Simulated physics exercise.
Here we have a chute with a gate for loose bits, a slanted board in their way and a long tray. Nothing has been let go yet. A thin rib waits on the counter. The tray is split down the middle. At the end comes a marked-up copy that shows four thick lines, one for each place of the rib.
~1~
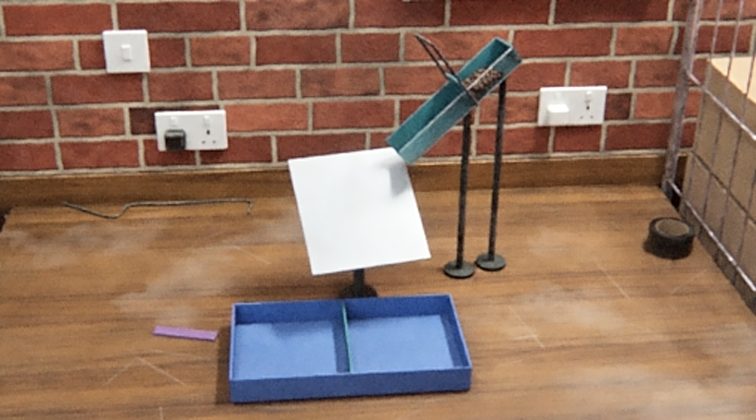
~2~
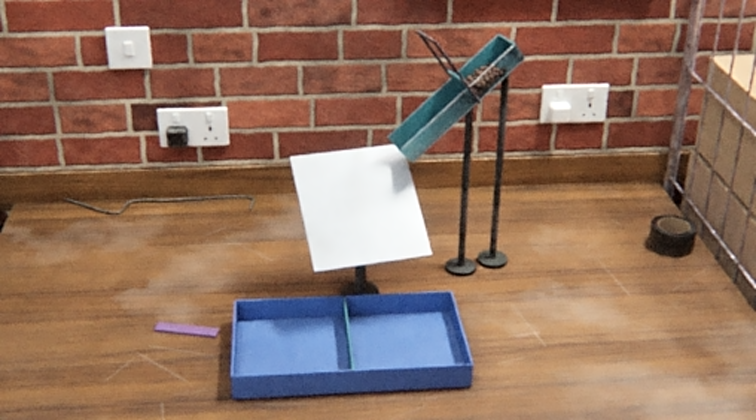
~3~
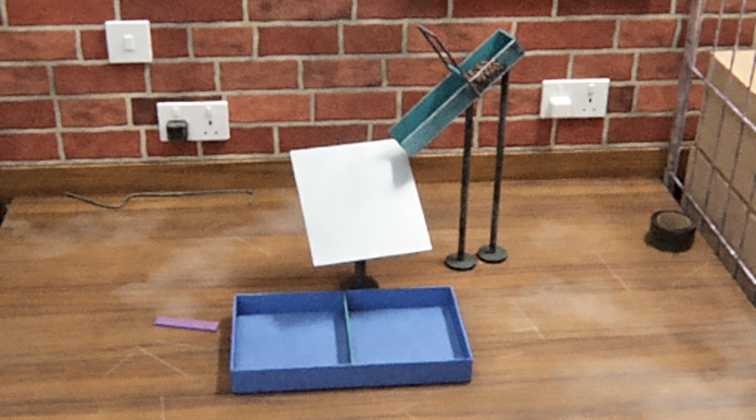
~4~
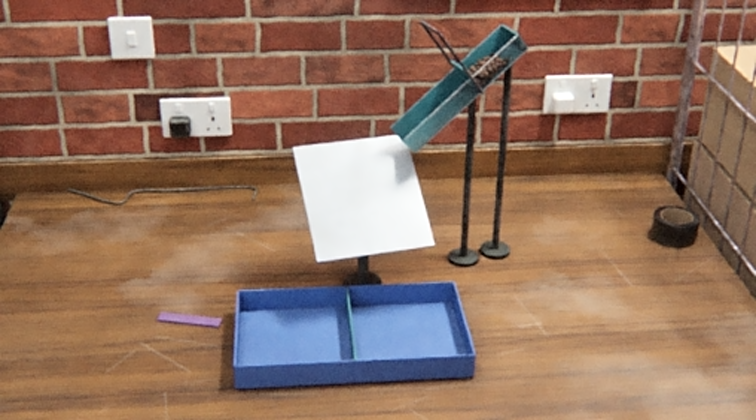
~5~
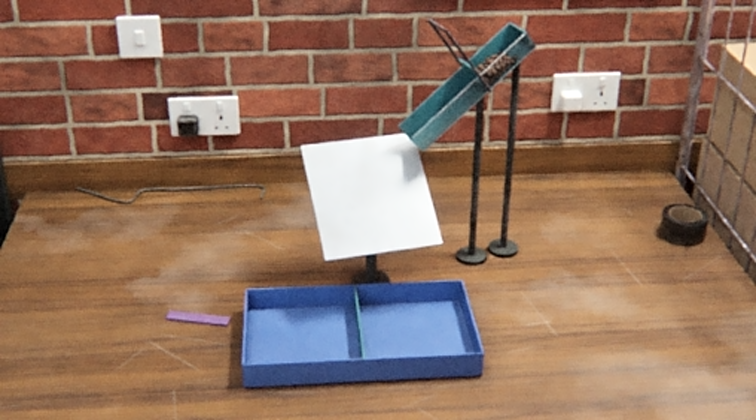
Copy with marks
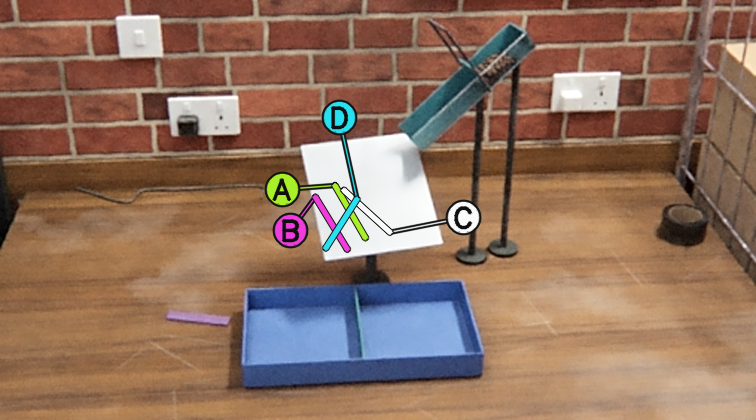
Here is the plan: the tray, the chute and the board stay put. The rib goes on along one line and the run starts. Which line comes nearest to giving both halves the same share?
Choose D.
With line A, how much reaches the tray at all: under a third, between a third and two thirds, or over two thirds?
It is over two thirds.
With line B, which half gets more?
The right half.
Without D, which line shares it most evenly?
The answer is B.
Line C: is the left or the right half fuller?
The right half.
On the marked copy, line A from (335, 185) to (365, 237); line B from (315, 197) to (347, 249); line C from (343, 190) to (390, 232); line D from (357, 199) to (325, 248).
Choosing A, of what is caught, none in the left half, all in the right.
Choosing B, of what is caught, about a quarter in the left half, most in the right.
Choosing C, of what is caught, none in the left half, all in the right.
Choosing D, of what is caught, about two thirds in the left half, about a third in the right.
